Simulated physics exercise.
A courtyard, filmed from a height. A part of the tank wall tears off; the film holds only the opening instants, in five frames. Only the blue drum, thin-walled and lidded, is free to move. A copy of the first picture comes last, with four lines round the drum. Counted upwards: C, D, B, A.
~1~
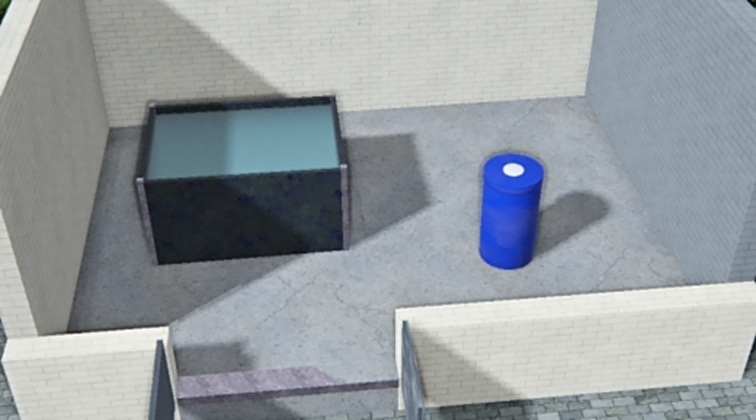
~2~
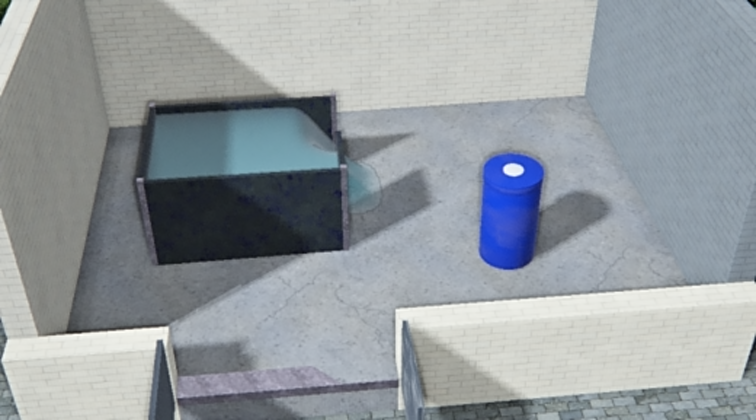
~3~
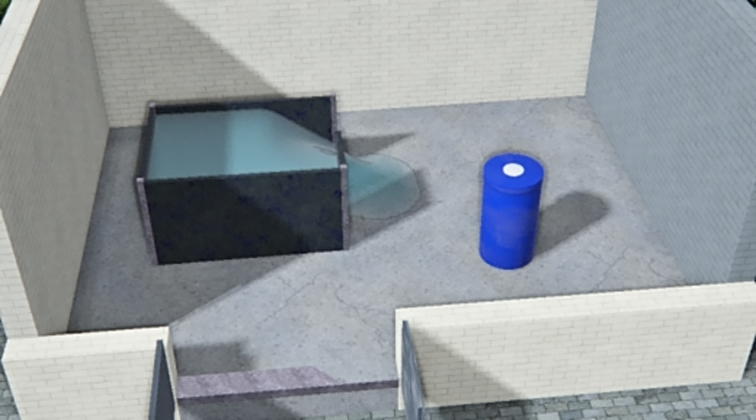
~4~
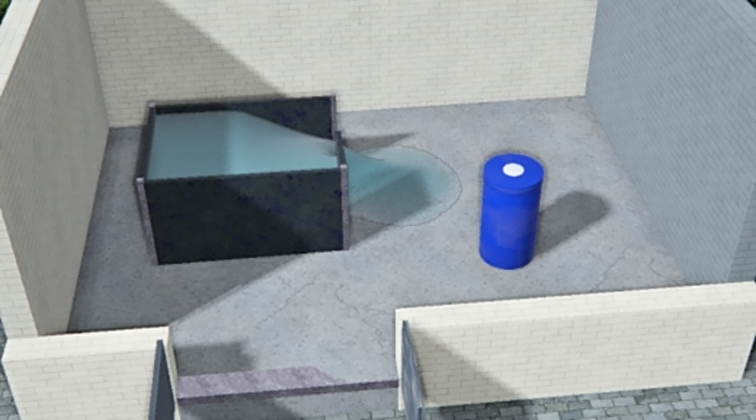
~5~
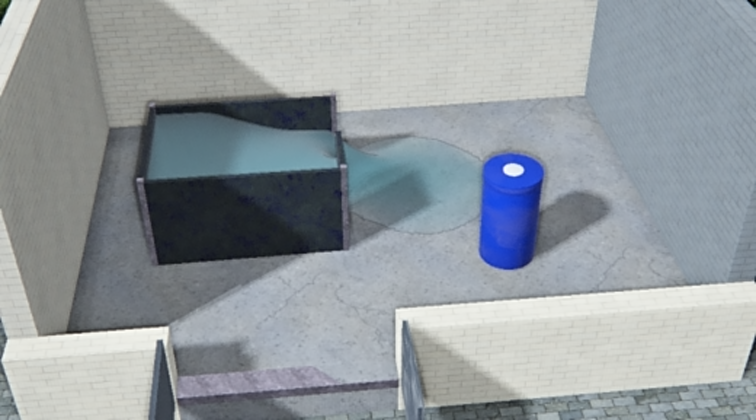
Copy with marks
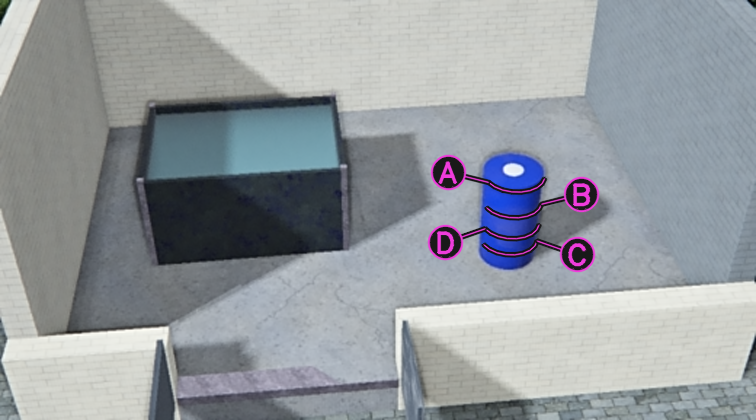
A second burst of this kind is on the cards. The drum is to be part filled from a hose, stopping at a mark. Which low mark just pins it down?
I would pick mark C.
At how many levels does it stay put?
All four.
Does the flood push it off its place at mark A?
No.
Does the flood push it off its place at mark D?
No, that is safe.
On the marked copy, A at (521, 192); B at (518, 217); C at (514, 254); D at (516, 238); from the bottom up C, D, B, A.
If A is chosen, it does not move.
If B is chosen, it does not move.
If C is chosen, it does not move.
If D is chosen, it does not move.
